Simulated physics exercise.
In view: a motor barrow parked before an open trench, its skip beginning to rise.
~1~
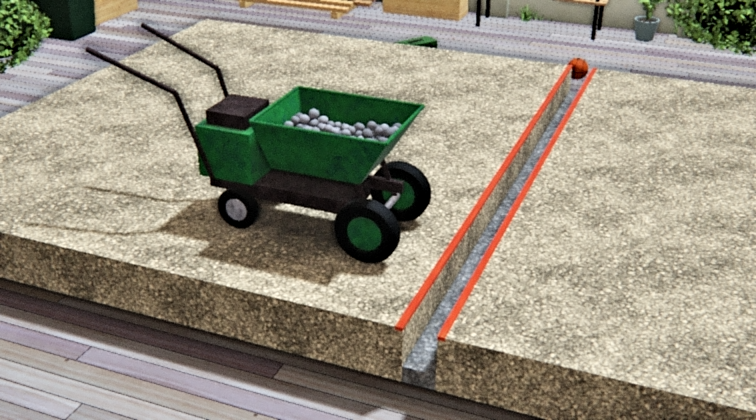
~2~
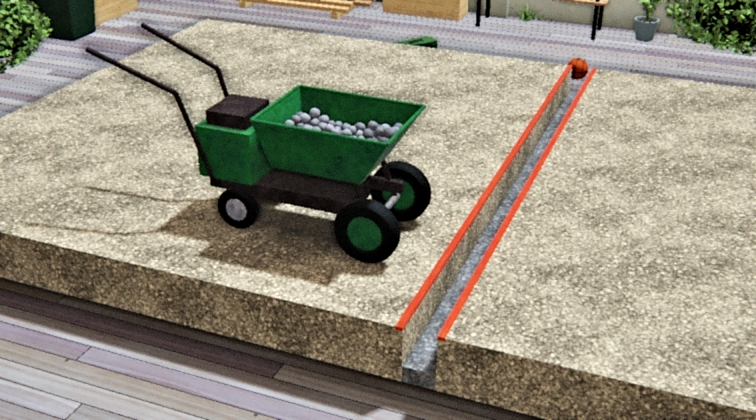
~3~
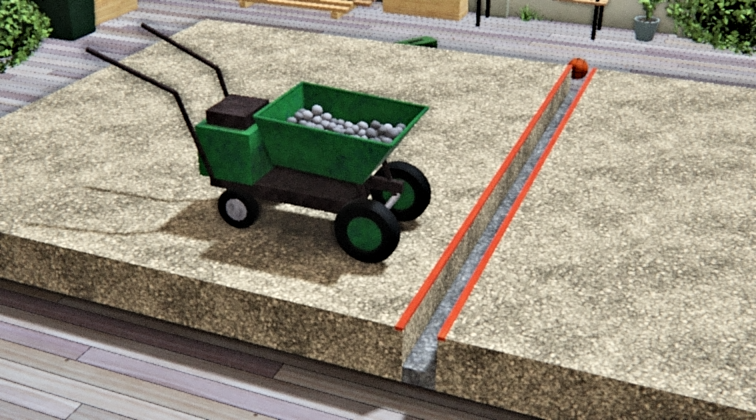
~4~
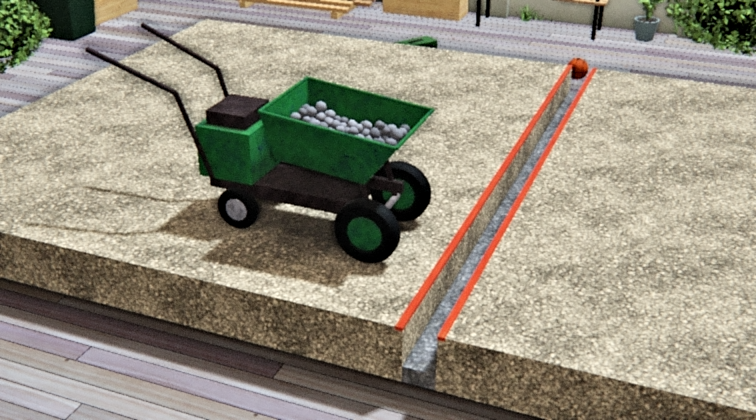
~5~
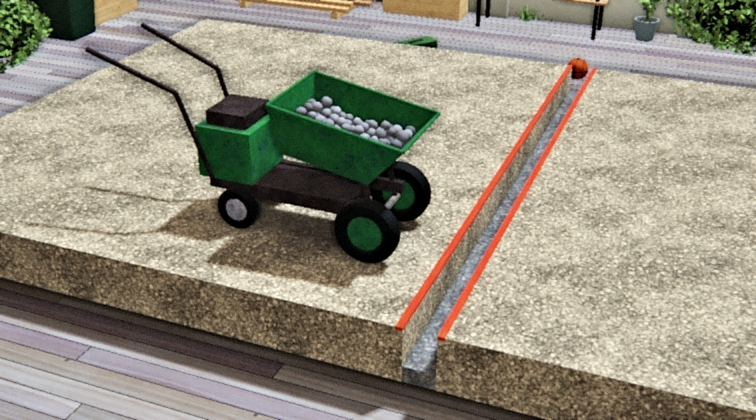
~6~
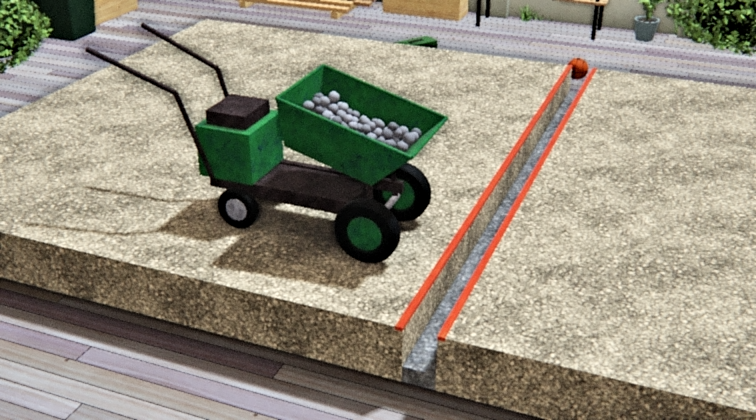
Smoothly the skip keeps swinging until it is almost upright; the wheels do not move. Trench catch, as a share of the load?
The trench will most likely get the lesser share of it.
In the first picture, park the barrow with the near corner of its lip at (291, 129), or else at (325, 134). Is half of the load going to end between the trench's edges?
Place one: The lesser share; place two: The greater share.
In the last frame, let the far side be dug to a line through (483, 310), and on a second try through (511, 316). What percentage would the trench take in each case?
First case 50 %, second case 90 %.
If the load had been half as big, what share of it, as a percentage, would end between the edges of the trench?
I'd say close to 10 per cent of it.
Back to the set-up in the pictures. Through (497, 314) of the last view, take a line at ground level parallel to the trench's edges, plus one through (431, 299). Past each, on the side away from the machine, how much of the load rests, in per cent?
Close to 50 and 90 per cent respectively.
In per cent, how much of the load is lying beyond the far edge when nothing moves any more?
85 per cent.
Shortly afterwards, skip tipped steeply; the whole lot in the skip.
Next, skip tipped right over; all but a few in the skip; a little beyond it; only a few falling.
Some moments later, skip tipped right over; near a quarter in the skip; only a few in or heaped over the trench; the bulk beyond it.
In the end, skip tipped right over; only a few in the skip; a little in or heaped over the trench; the bulk beyond it.
